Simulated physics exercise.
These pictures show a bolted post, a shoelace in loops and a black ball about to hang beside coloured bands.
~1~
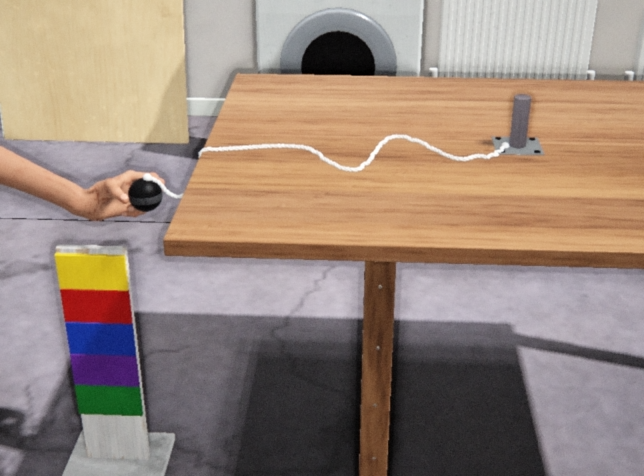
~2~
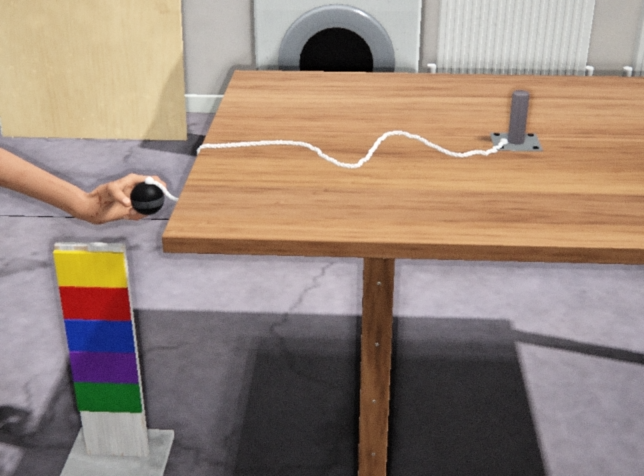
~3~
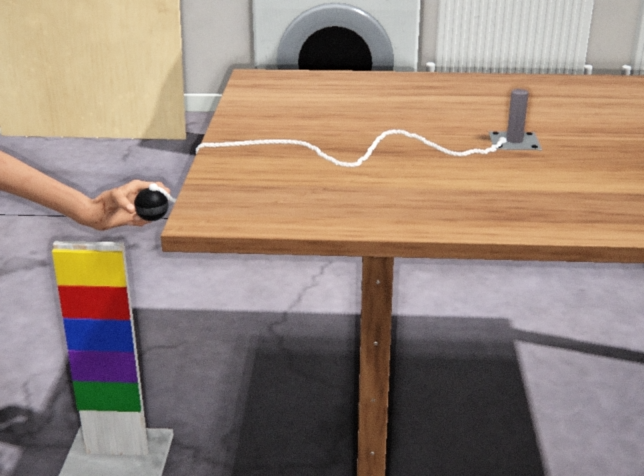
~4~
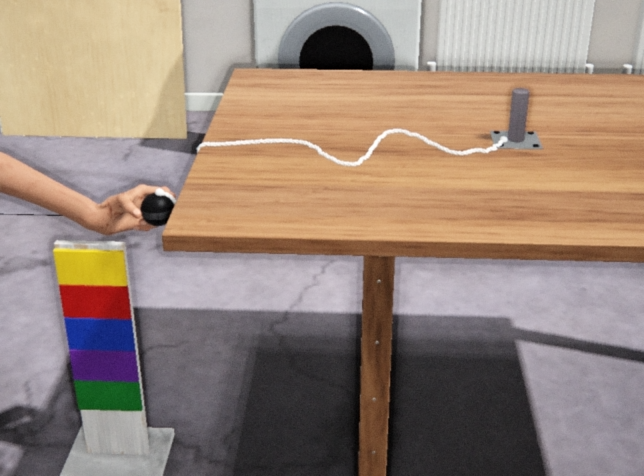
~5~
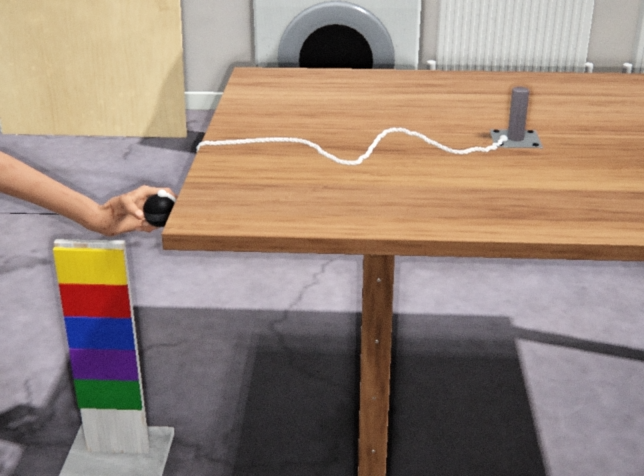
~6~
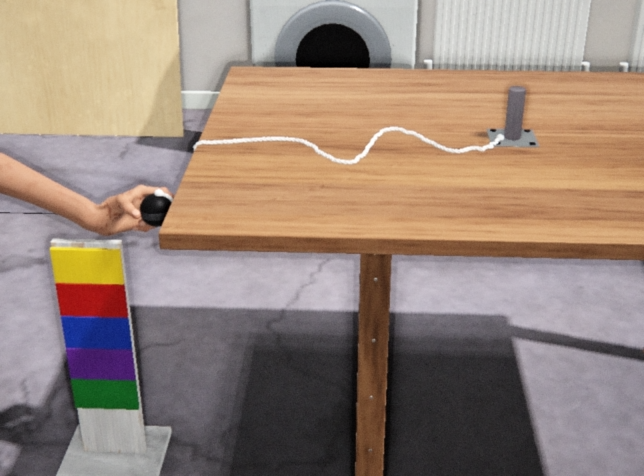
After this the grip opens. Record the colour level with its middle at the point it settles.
Colour at middle: Purple.
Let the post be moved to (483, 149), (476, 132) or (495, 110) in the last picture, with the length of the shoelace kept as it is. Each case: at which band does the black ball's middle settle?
Going case by case, it's green, green and finally purple.
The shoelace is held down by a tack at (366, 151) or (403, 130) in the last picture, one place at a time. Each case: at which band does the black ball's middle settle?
One after the other, red; blue.
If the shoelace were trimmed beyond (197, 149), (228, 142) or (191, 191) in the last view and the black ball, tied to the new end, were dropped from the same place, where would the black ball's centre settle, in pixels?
I'd expect it near (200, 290) on the first try, near (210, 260) on the second and near (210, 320) on the third.
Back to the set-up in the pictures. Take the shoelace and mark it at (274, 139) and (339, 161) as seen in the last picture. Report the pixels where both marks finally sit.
About (201, 204), and the other about (226, 143).
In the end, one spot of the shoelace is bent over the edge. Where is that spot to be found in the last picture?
Go for the one at (317, 151).
Early on, ball near (240, 351); level with purple.
Midway, ball near (196, 358); level with purple.
Finally, ball near (215, 360); level with purple. The shoelace holds its middle at purple.
